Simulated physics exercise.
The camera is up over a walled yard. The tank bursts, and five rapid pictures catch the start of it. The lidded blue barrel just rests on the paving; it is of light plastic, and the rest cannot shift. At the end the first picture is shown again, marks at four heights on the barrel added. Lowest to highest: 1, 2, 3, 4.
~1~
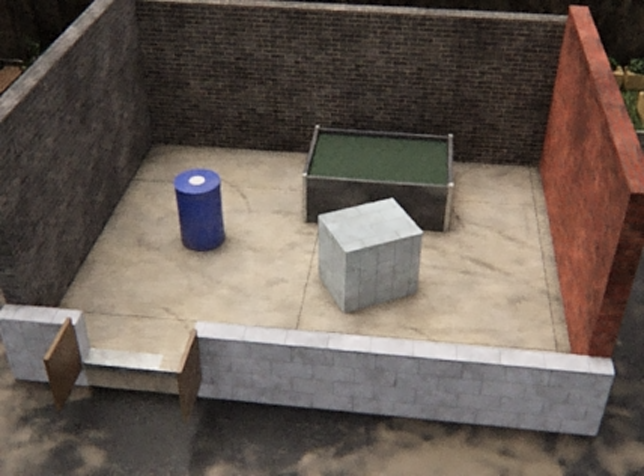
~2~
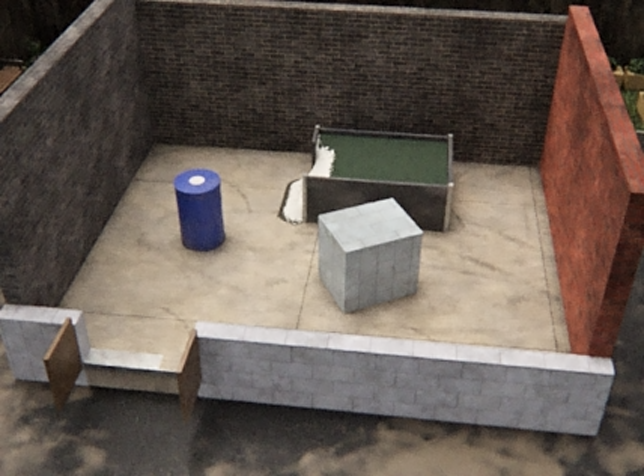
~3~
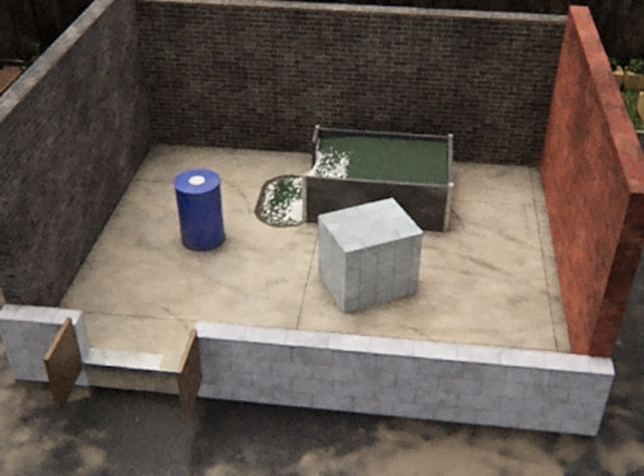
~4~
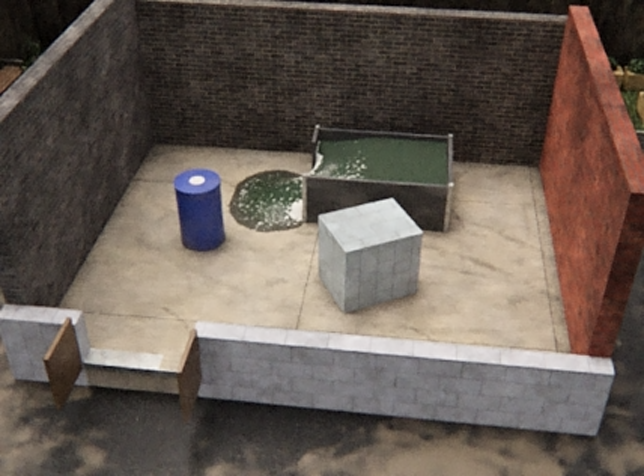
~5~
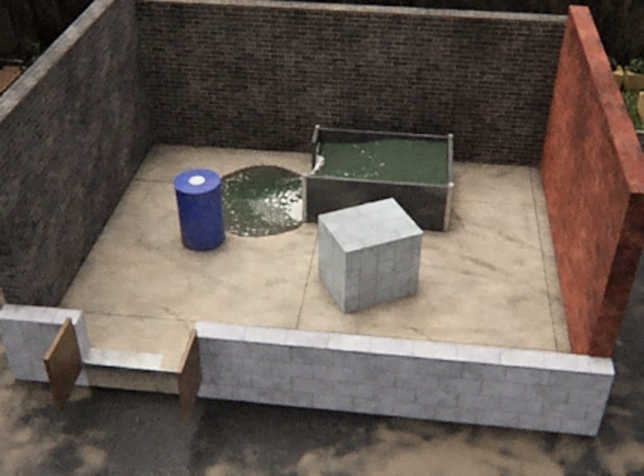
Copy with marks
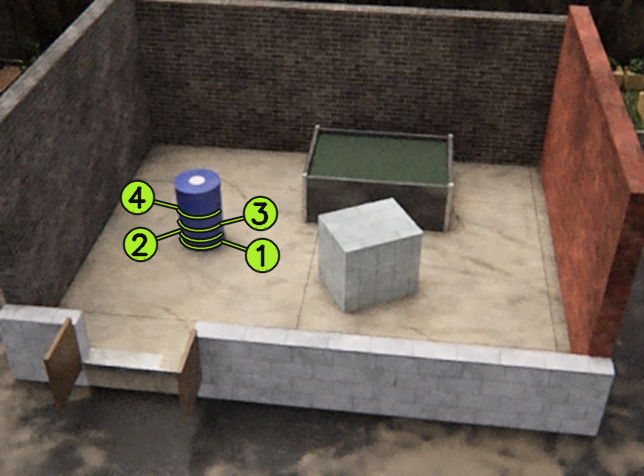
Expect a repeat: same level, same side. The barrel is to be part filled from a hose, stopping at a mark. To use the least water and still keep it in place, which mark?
Line 3 just does it.
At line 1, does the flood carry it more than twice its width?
Yes, it does.
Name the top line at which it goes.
That is line 2.
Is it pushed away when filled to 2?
Yes, it does.
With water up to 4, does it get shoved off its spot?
No, not at all.
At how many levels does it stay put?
Two.
In lime, 1 at (198, 248); 2 at (197, 240); 3 at (196, 230); 4 at (194, 217); from the bottom up 1, 2, 3, 4.
For line 1, it is washed out through the gate.
For line 2, it is pushed about its own width away.
For line 3, it does not move.
For line 4, it does not move.
